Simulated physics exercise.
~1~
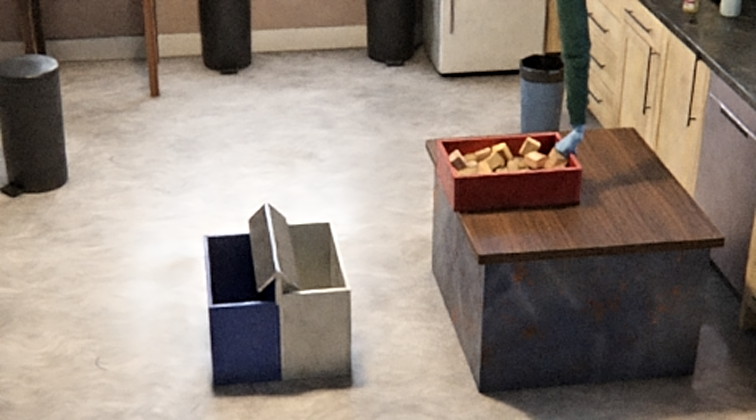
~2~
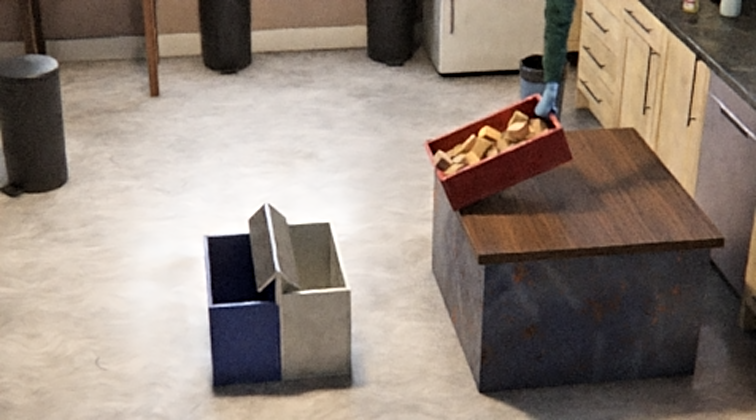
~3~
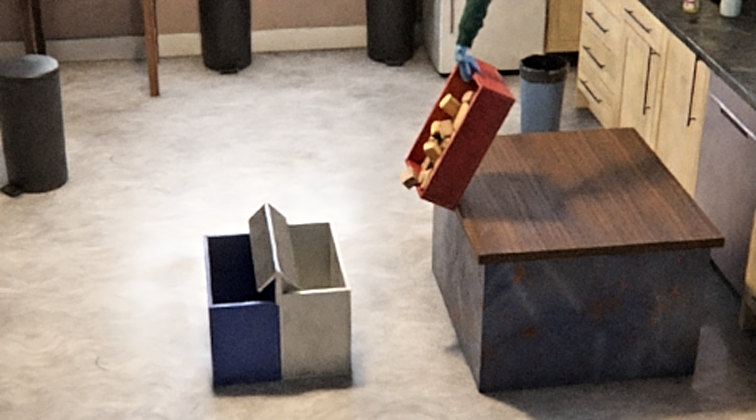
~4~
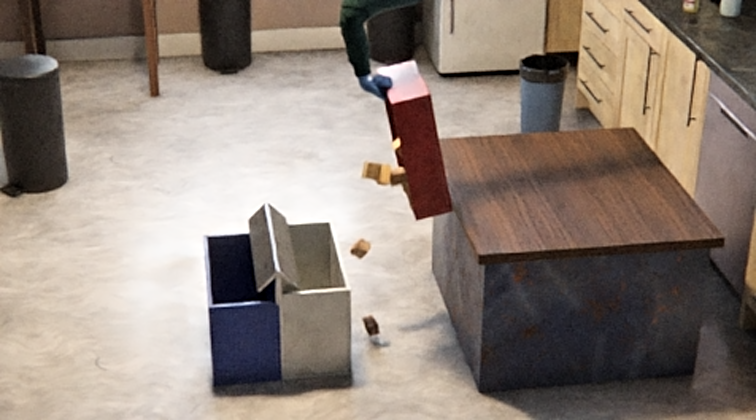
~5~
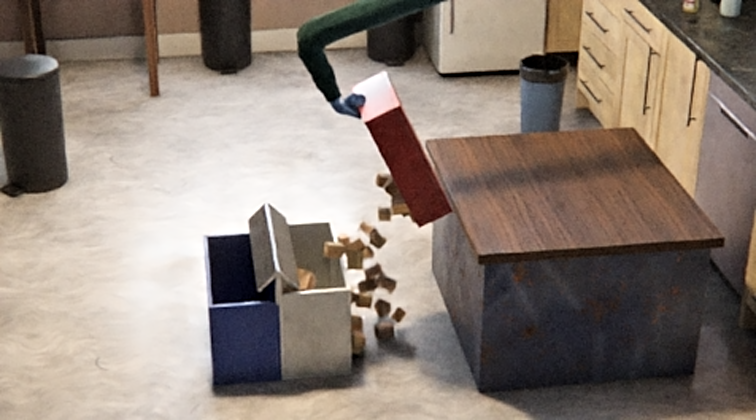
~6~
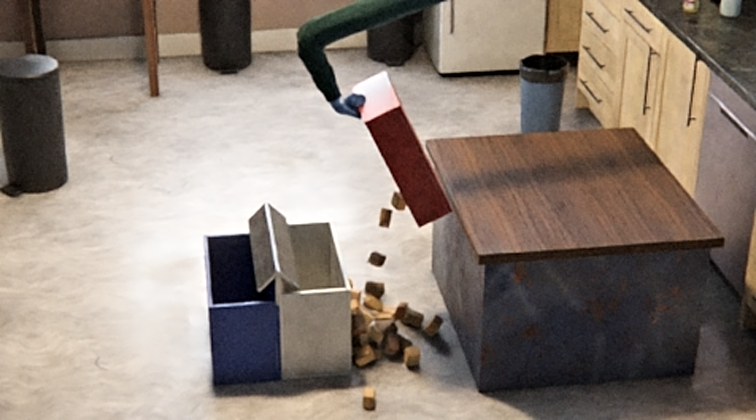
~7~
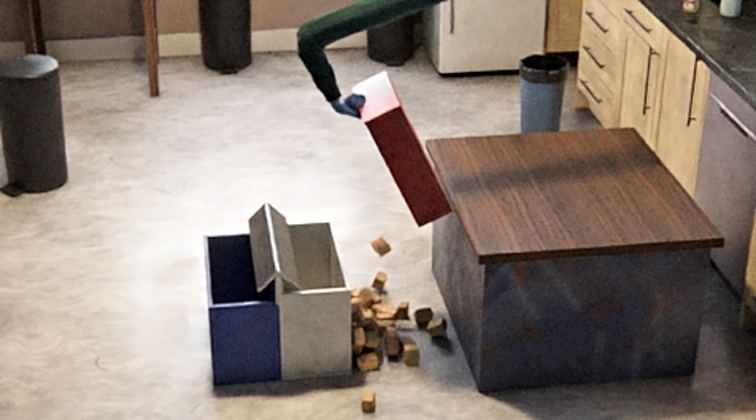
A kitchen with a pale, mottled floor is seen from above, with cabinets at the right and dark bins along the back. A red tote of small wooden blocks sits on a brown-topped bench, left of which stand a white tote and, beyond it, a blue tub, with a slanted splitter over their shared wall. A gloved hand on a green-sleeved arm lifts and tips the red tote leftward over the bench's edge. Blocks tumble out, a few into the white tote, but most pile on the floor between it and the bench, as the red tote hangs steeply tilted.
